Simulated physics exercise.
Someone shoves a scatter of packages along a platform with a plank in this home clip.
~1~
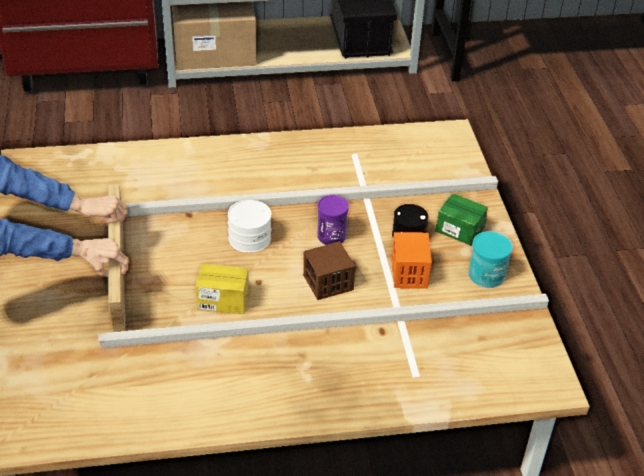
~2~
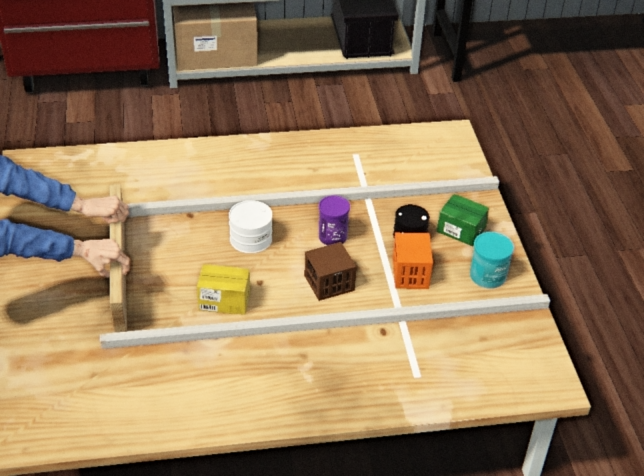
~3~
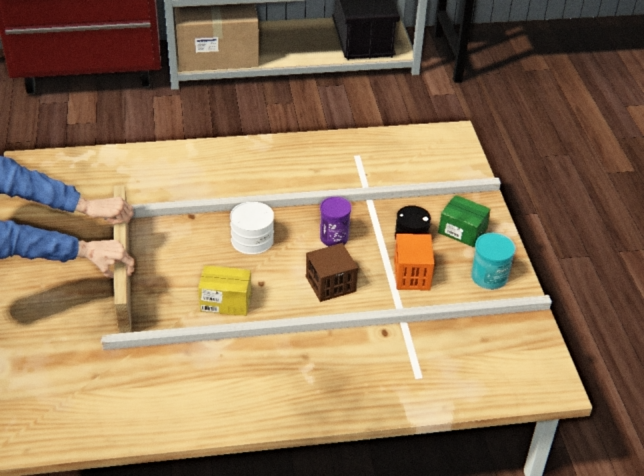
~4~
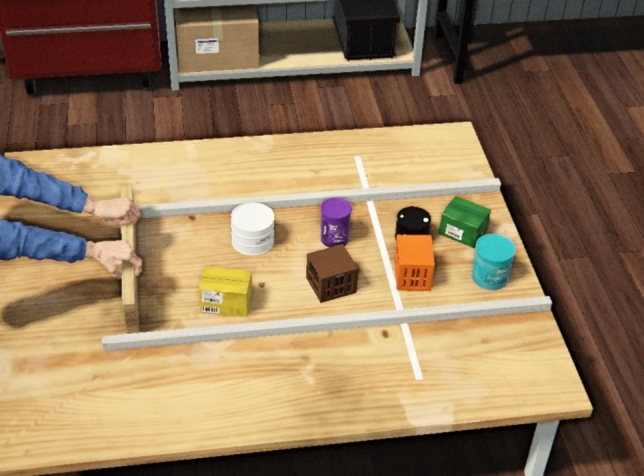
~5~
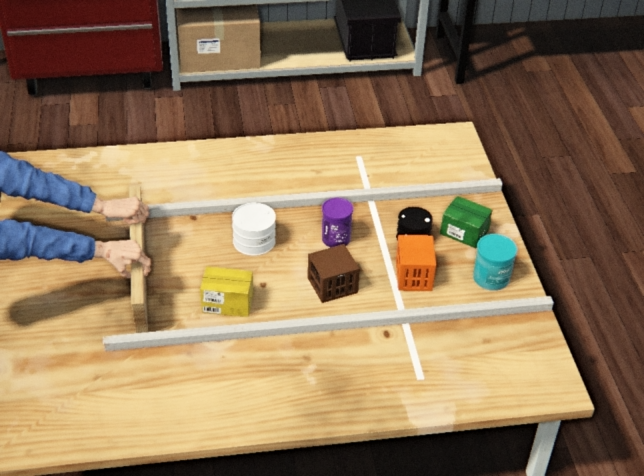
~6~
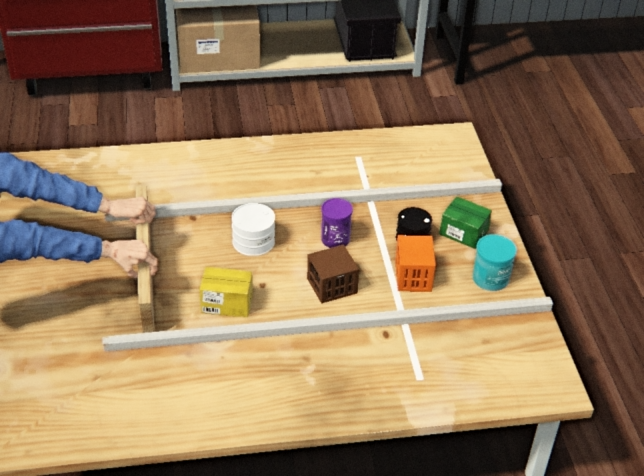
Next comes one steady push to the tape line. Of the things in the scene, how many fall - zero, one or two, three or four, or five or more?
Of those, zero fall.
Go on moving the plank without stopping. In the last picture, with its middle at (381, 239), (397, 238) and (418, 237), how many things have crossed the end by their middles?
In that order 0, 1 and 1.
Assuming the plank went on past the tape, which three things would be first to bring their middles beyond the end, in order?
First comes the turquoise pail, next the orange crate, and after that the brown crate.
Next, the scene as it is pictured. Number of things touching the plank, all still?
Number: 2.
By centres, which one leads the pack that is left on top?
That's the turquoise pail.
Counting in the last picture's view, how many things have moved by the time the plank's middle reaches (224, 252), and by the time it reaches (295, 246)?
Counts: 1 / 4.
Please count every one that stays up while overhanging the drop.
Count of overhanging things: 1.
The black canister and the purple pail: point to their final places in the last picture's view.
Final centres, first then second: (460, 239), (428, 229).
Soon after, none off yet; turquoise pail at rest near (494, 263); green parcel at rest near (466, 222); black canister at rest near (414, 228).
Then, none off yet; turquoise pail at rest near (494, 263); green parcel at rest near (467, 222); black canister moved a little near (425, 229).
At rest, the number that fall off is zero.
